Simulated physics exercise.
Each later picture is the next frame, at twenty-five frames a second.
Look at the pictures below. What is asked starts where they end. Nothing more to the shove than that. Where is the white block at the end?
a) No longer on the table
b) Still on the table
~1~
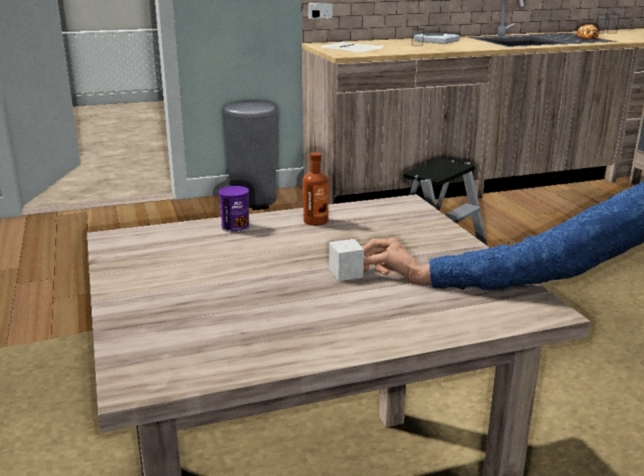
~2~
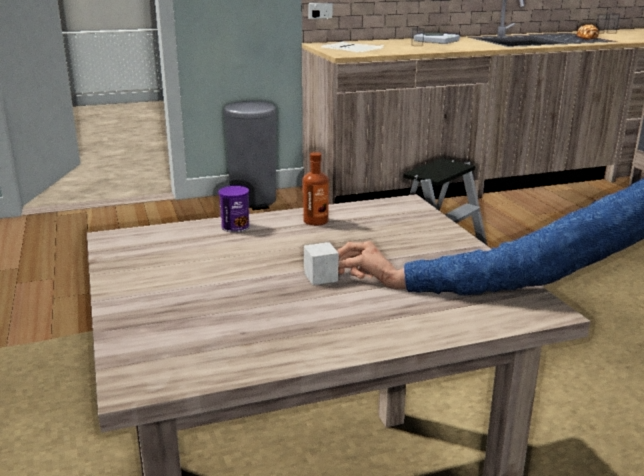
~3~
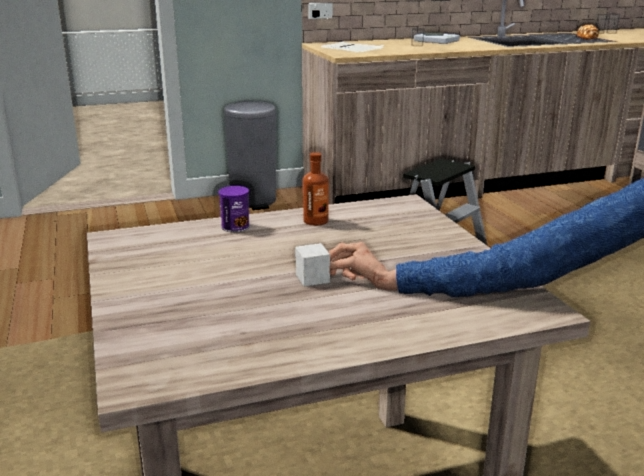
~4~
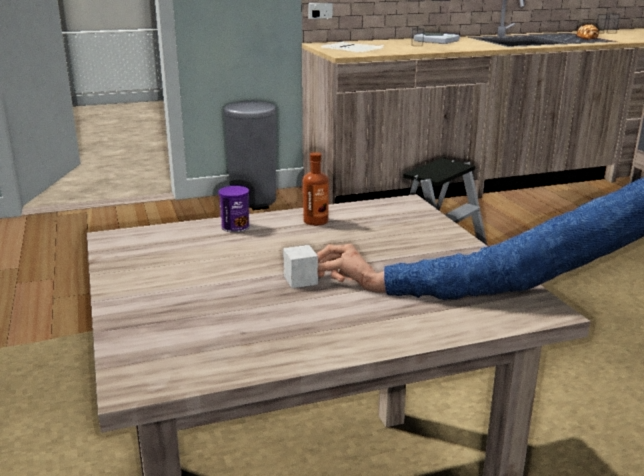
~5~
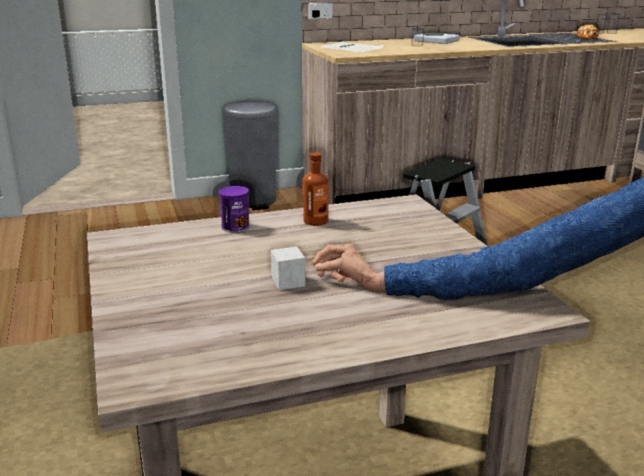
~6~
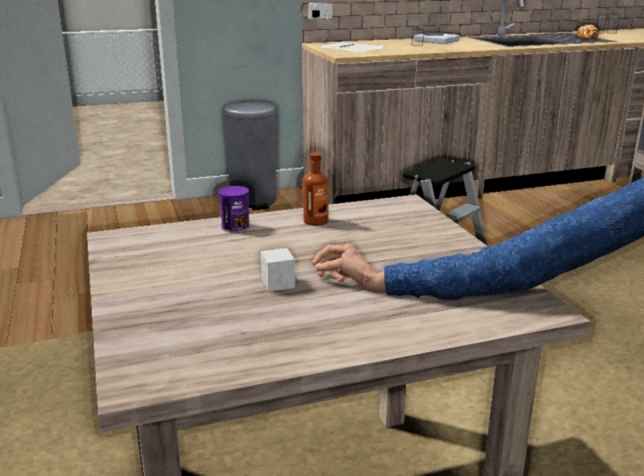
Option b: Still on the table.
Then, 0.10 s on from there, white block shifted about its own width near (263, 272).
Then, 0.50 s on from there, white block shifted about its own width near (261, 272).
In the end, moved from the start, white block. At the end, from the last picture's camera, white block near (261, 272).
